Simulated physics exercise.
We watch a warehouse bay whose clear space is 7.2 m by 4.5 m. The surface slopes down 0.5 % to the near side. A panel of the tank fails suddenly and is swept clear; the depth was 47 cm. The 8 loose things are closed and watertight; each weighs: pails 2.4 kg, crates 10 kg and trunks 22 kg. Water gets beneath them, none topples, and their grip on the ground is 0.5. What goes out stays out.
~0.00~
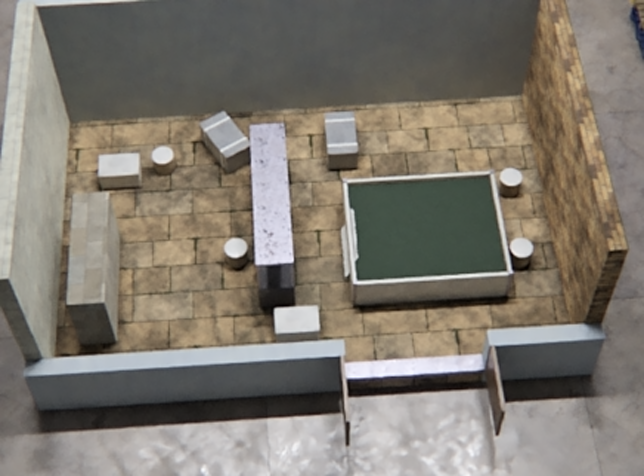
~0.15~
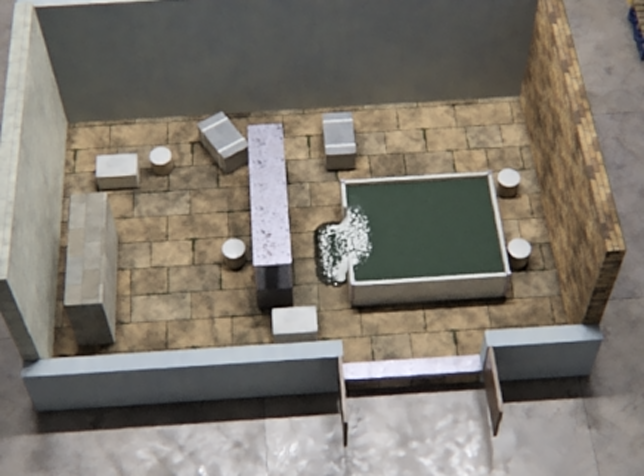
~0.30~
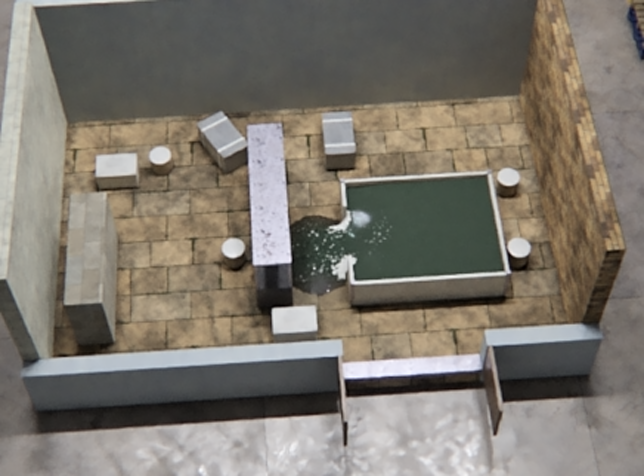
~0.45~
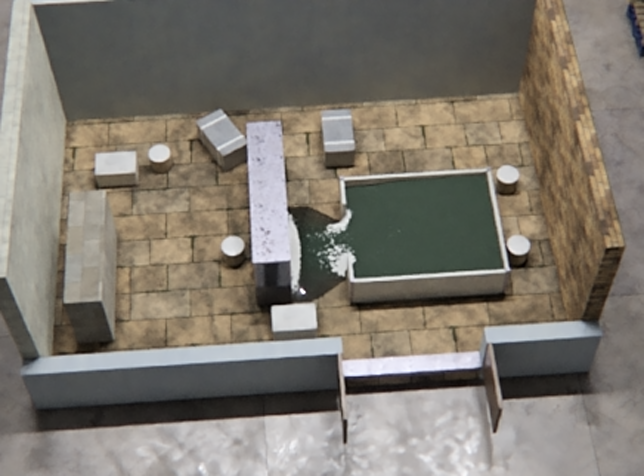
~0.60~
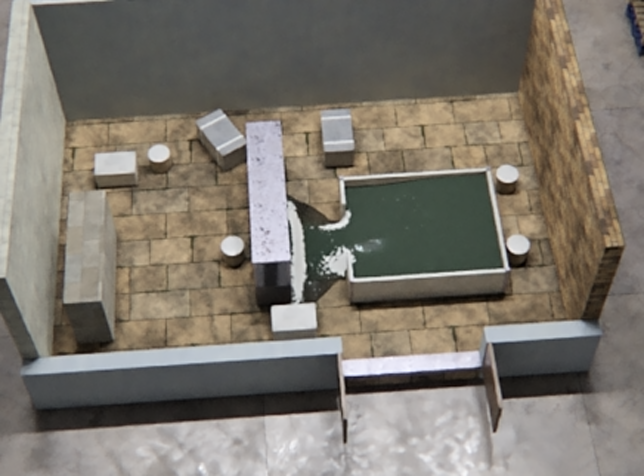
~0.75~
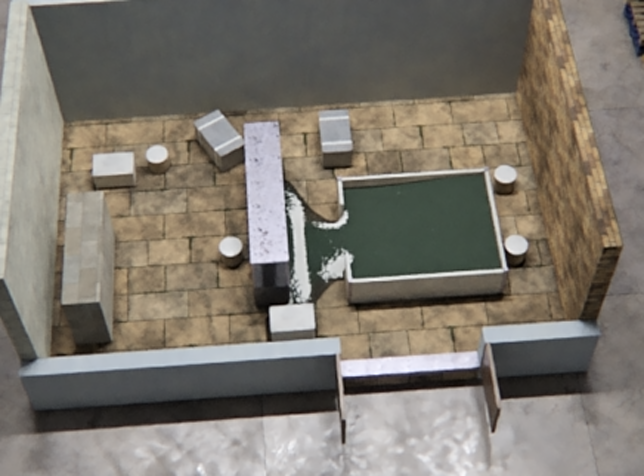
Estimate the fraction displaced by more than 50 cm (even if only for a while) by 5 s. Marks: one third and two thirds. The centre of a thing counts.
That comes to not even a third.
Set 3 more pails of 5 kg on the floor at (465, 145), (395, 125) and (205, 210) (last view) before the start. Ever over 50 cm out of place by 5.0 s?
In that order: Less, more, under.
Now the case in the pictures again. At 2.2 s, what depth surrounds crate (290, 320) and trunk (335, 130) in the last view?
About 8 and 5 cm.
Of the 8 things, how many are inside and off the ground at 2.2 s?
At that moment 0.
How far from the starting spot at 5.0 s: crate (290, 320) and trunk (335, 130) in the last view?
In turn: 100 cm, 150 cm.
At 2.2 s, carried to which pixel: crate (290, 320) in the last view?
Around (262, 334).
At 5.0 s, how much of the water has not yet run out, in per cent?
About 92 per cent.
After 1.1 s 0 of 8 are over 50 cm from their spots; 0 afloat.
After 2.2 s 0 of 8 are over 50 cm from their spots; 0 afloat.
After 3.5 s 2 of 8 are over 50 cm from their spots; 0 afloat.
After 5.0 s 2 of 8 are over 50 cm from their spots, and 2 have been at some point; 0 afloat.
